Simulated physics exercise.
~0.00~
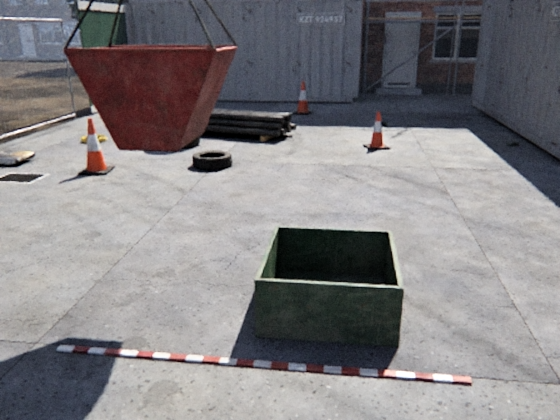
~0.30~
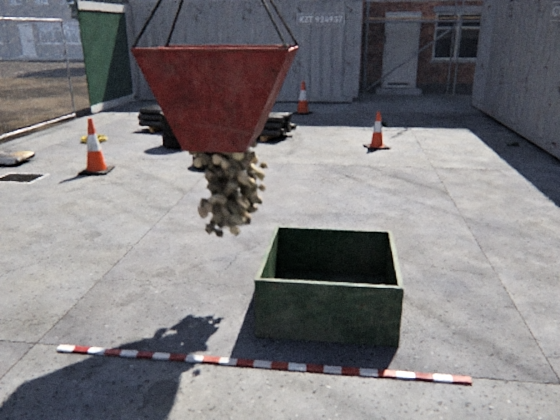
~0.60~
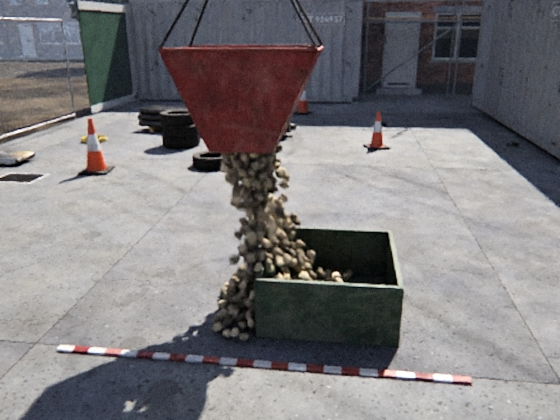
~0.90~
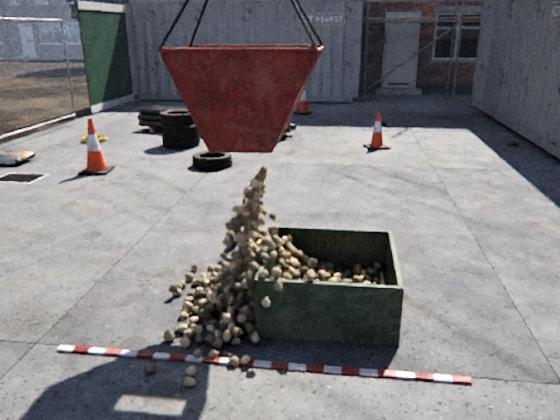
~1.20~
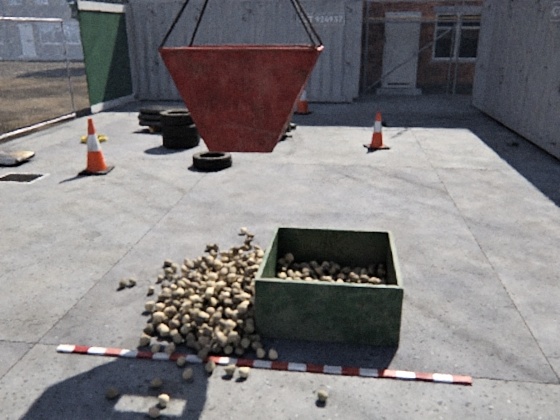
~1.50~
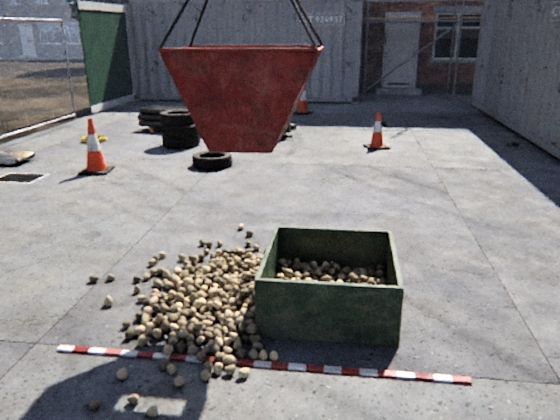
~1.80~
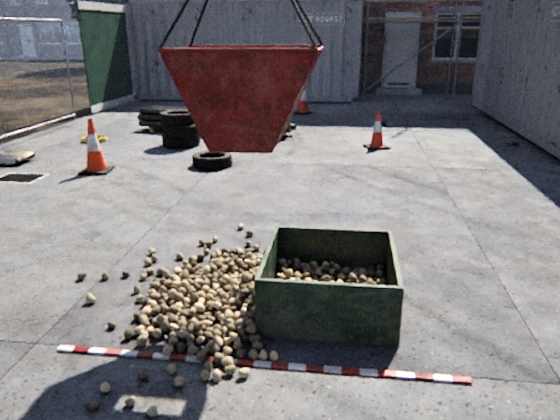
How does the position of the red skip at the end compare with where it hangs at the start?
At the end the red skip hangs farther to the right than at the start, at about the same height. It has gone from the upper left of the view to a place nearer the green bin.
